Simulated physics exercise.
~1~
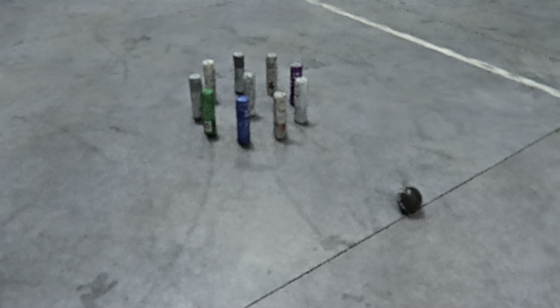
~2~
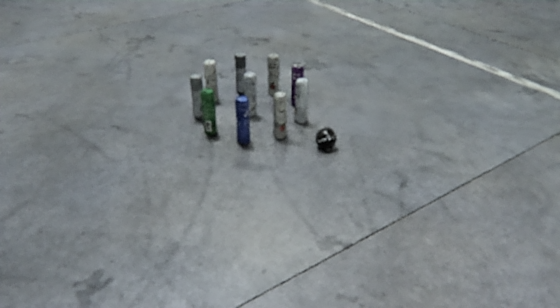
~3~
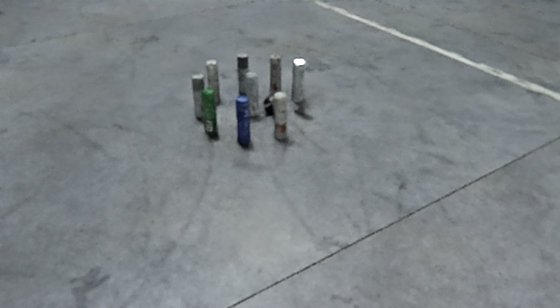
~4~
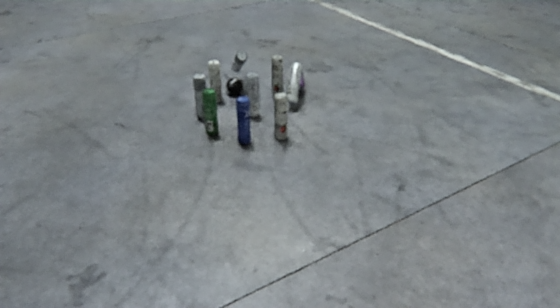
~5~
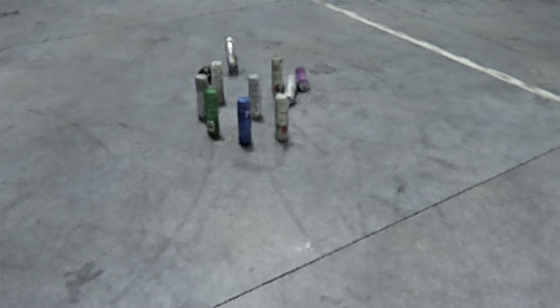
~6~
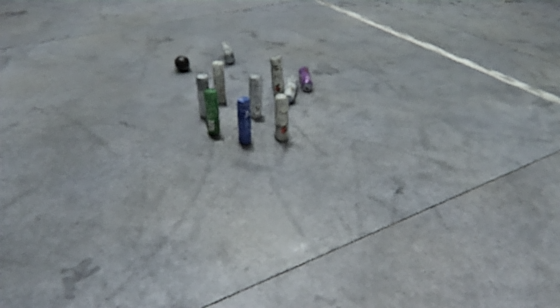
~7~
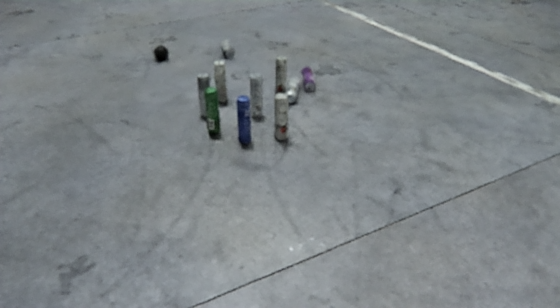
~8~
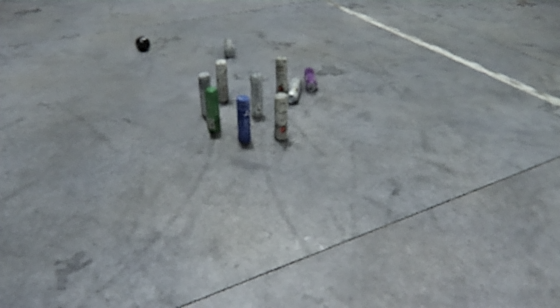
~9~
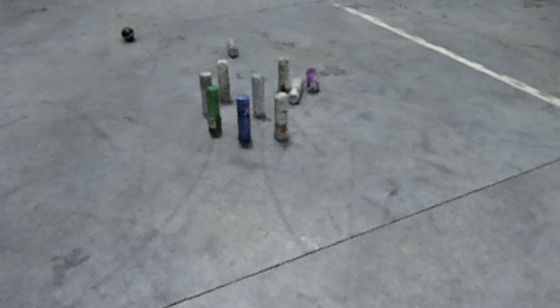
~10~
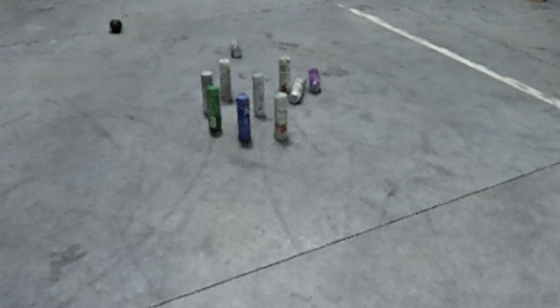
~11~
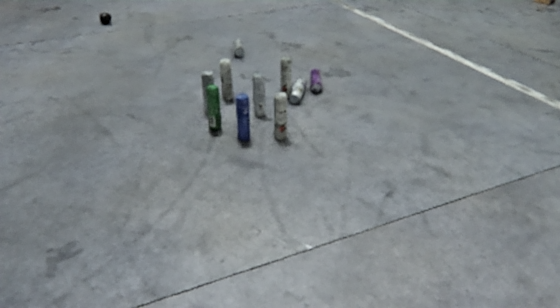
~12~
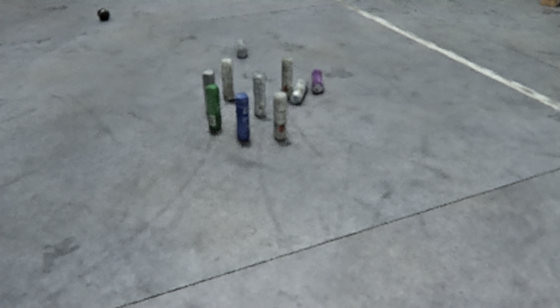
Dark ball rolling into a cluster of upright tubes on a concrete floor, toppling three including the purple one, and rolling away.
